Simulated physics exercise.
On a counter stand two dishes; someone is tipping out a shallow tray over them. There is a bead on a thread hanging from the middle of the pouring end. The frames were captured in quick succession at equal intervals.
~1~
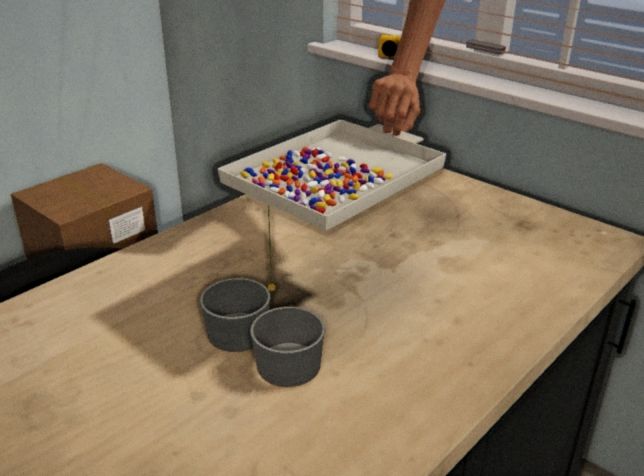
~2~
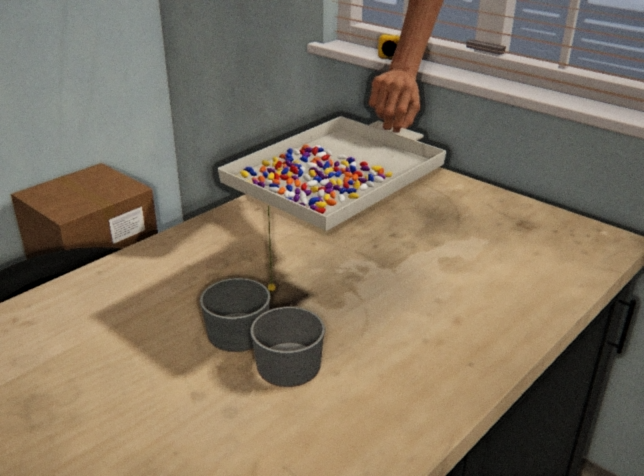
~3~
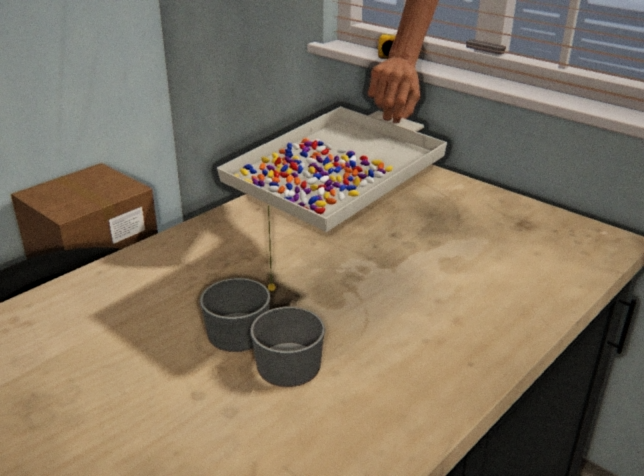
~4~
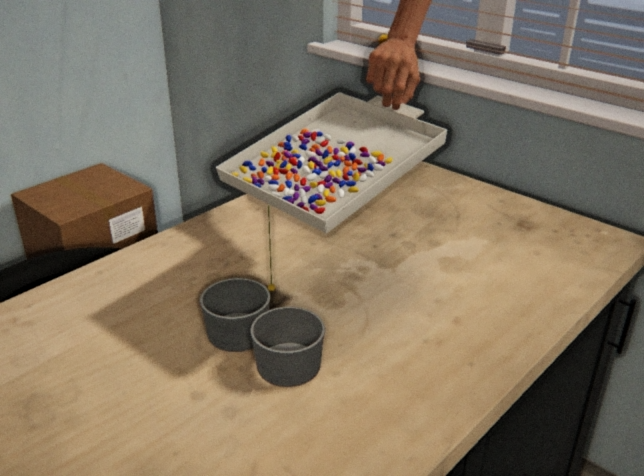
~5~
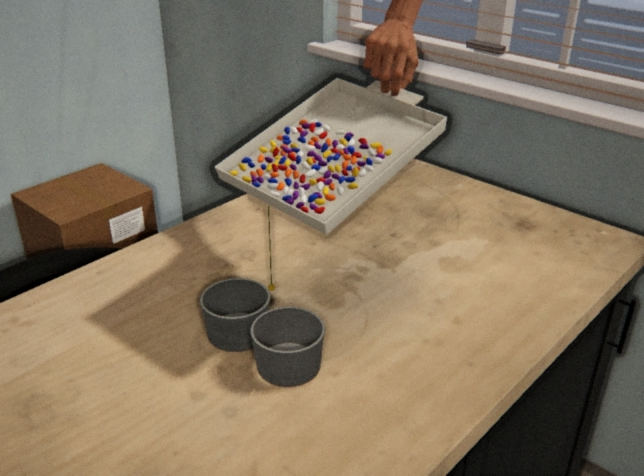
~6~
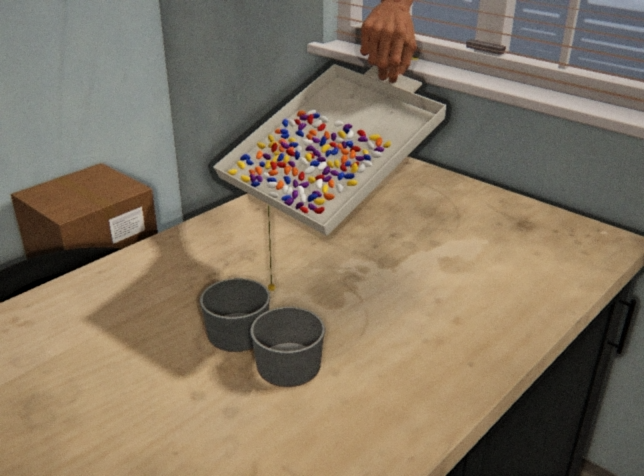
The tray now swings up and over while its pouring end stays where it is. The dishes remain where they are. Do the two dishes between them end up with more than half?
Yes - most is saved.
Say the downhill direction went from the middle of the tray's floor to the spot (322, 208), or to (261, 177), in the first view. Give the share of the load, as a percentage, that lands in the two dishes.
First case about 60 percent; second case about 30 percent.
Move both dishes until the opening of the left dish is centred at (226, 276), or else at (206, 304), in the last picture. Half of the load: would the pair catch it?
For the two places in order: A minority share, a majority share.
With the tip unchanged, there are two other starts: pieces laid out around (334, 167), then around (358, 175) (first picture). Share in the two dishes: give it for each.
70 % and 80 %.
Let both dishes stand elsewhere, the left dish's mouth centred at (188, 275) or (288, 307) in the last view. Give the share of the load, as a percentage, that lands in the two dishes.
Trial 1 about 30 %, trial 2 about 20 %.
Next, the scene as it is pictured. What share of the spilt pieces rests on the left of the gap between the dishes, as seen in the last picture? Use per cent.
90 per cent or thereabouts.
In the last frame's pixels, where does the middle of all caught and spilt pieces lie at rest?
Resting centre, last picture - approx. (275, 358).
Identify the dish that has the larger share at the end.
Looking at the end state, it is the right-side one.
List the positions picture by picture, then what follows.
The first frame shows corners of the pouring end at (220, 168) and (327, 215), level; middle of the load at (312, 174), jelly beans; left dish at (211, 327); right dish at (263, 361); bead on its thread at (272, 287).
The second frame shows corners of the pouring end at (220, 168) and (326, 216), level; middle of the load at (312, 173).
The third frame shows corners of the pouring end at (219, 168) and (326, 217), tipped barely, lowest at the right corner; middle of the load at (311, 170).
The fourth frame shows corners of the pouring end at (218, 167) and (325, 219), tipped a little, lowest at the right corner; middle of the load at (311, 165).
The fifth frame shows corners of the pouring end at (217, 167) and (325, 222), tipped clearly, lowest at the right corner; middle of the load at (309, 161).
The sixth frame shows corners of the pouring end at (216, 166) and (324, 224), tipped clearly, lowest at the right corner; middle of the load at (308, 157); left dish at (211, 327); right dish at (263, 361).
Soon, tray tipped steeply; all on the tray.
A while on, tray tipped past a quarter turn; most on the tray; a small part in the right dish; a stray few outside both; a small part in the air.
Towards the end, tray tipped past a quarter turn; about half in the right dish; about a quarter in the left dish; about a quarter outside both.
Finally, tray tipped past a quarter turn; about half in the right dish; about a quarter in the left dish; about a quarter outside both.
